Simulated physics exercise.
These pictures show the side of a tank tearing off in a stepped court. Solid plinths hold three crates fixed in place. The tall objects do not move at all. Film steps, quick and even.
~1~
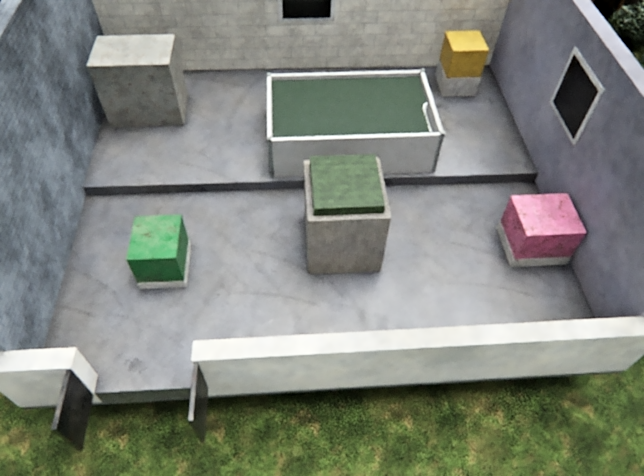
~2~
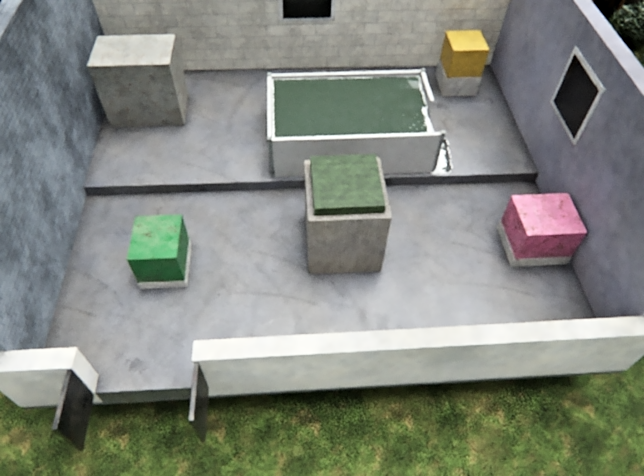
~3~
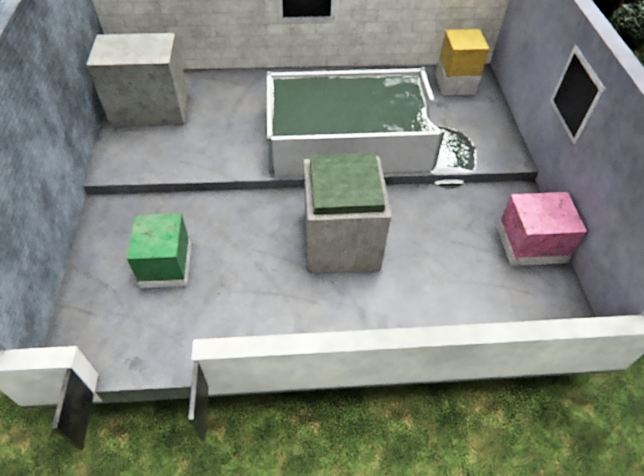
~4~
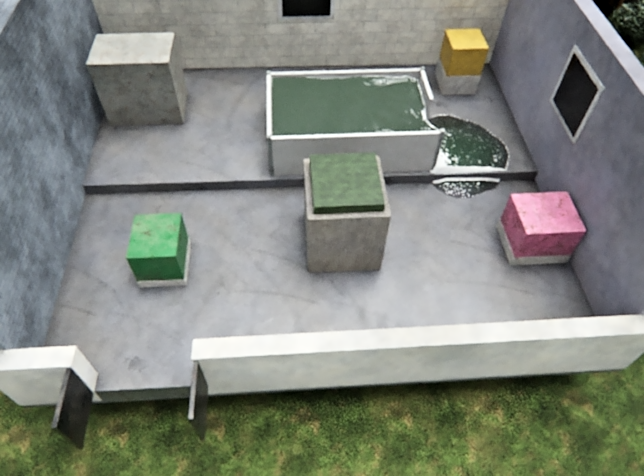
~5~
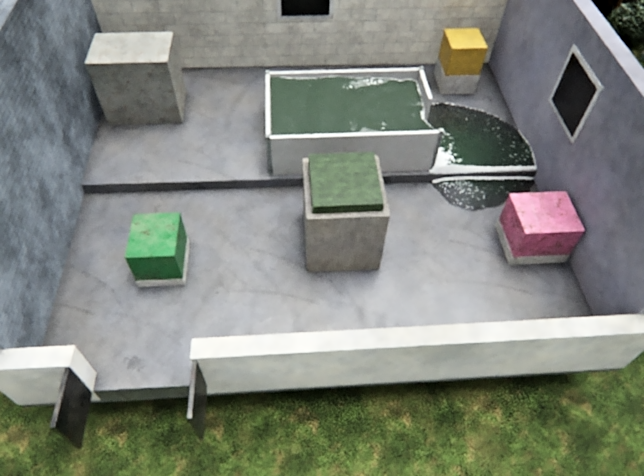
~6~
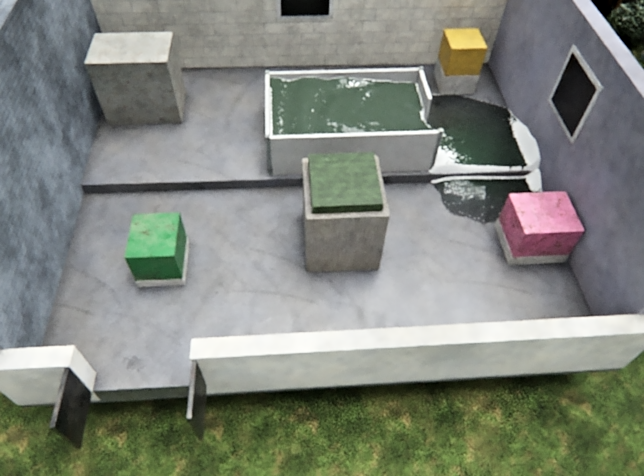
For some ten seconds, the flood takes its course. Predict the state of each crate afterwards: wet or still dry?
Afterwards, the pink crate is wet; the yellow crate is still dry; the green crate is still dry.
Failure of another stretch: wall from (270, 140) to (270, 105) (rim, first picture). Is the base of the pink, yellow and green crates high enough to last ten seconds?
Here goes: Pink crate - left alone; yellow crate - left alone; green crate - hit.
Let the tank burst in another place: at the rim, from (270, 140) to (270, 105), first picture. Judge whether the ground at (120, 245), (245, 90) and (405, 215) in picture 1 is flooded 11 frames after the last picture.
Place one: Reached by the flood. Place two: Spared by the leak. Place three: Spared by the leak.
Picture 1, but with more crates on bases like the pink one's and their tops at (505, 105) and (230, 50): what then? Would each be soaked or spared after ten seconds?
Going in order, the first does get wet and the second stays untouched.
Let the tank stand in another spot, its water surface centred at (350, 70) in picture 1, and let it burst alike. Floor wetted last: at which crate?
Answer: The one in green.
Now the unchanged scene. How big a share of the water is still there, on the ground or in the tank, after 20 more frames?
100 in a hundred.
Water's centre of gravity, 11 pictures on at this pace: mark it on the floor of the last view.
Close to (402, 144).
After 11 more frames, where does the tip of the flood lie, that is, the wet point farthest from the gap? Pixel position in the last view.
Best guess: Near (599, 344).
A moment on, water covers 15 % of the floor; the pink crate water round its plinth, the yellow crate water round its plinth, the green crate not reached.
Next, water covers 20 % of the floor; the pink crate water round its plinth, the yellow crate water round its plinth, the green crate not reached.
Then, water covers 45 % of the floor; the pink crate water round its plinth, the yellow crate water round its plinth, the green crate not reached.
Later, water covers 80 % of the floor; the pink crate water round its plinth, the yellow crate water round its plinth, the green crate water round its plinth.
In the end, water covers 95 % of the floor; the pink crate was topped, the yellow crate stayed above the water, the green crate stayed above the water.
